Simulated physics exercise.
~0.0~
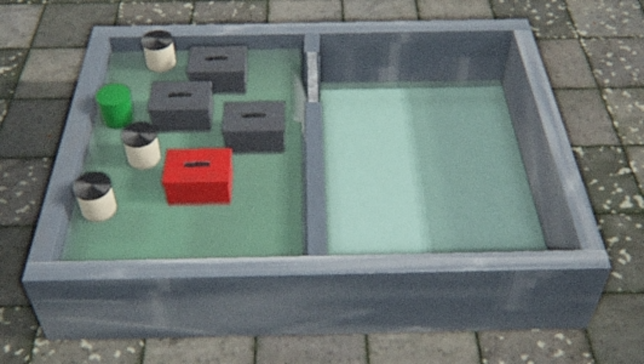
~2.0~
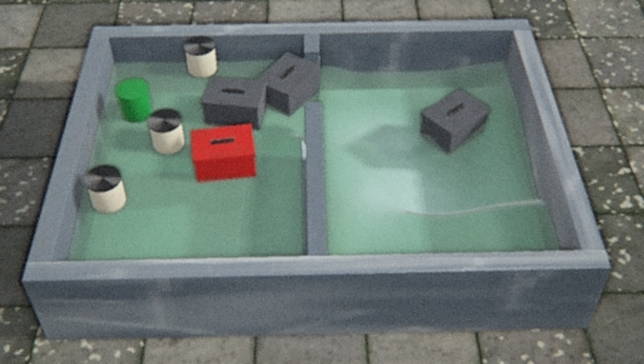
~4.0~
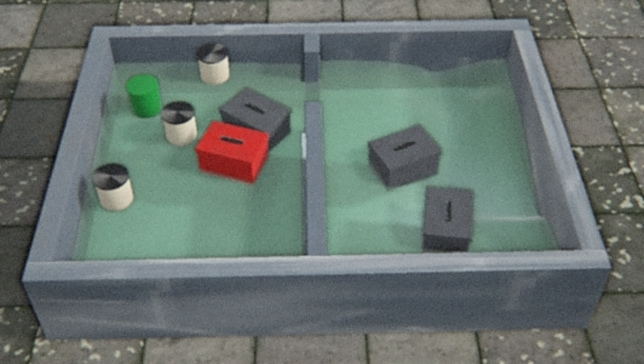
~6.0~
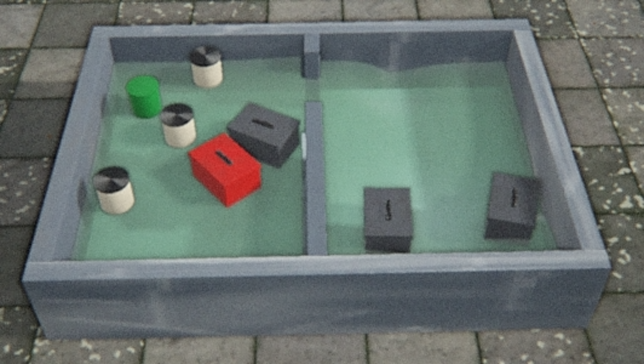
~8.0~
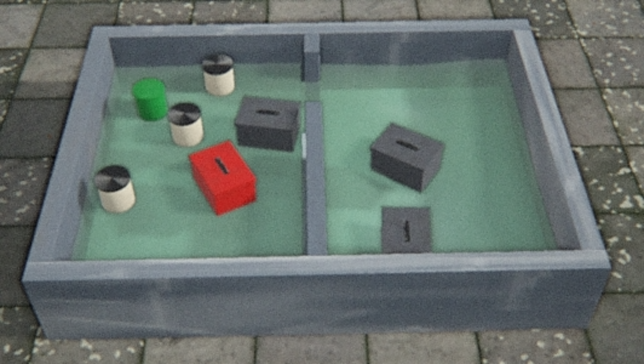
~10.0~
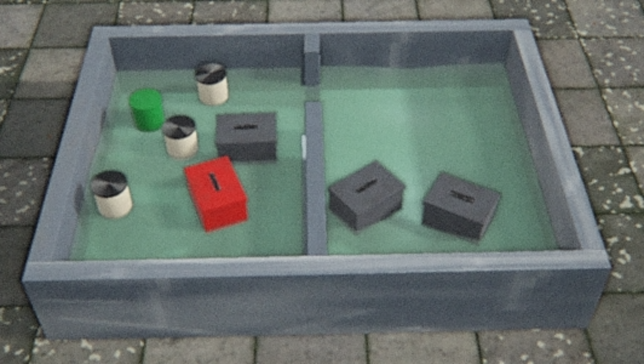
A grey, open-topped tank split by a divider sits on paving stones, seen from above at an angle, with pale green water inside. On the left float a red tote, a green pail, three cream pails with dark tops and three dark grey totes, while the right side holds no objects. Water surges rightward through a gap in the divider, carrying one grey tote across, and a second soon follows. The two drift and turn around the right side as the surface calms. At the end, they float near the front right, while the red tote, the last grey tote and all the pails remain left.
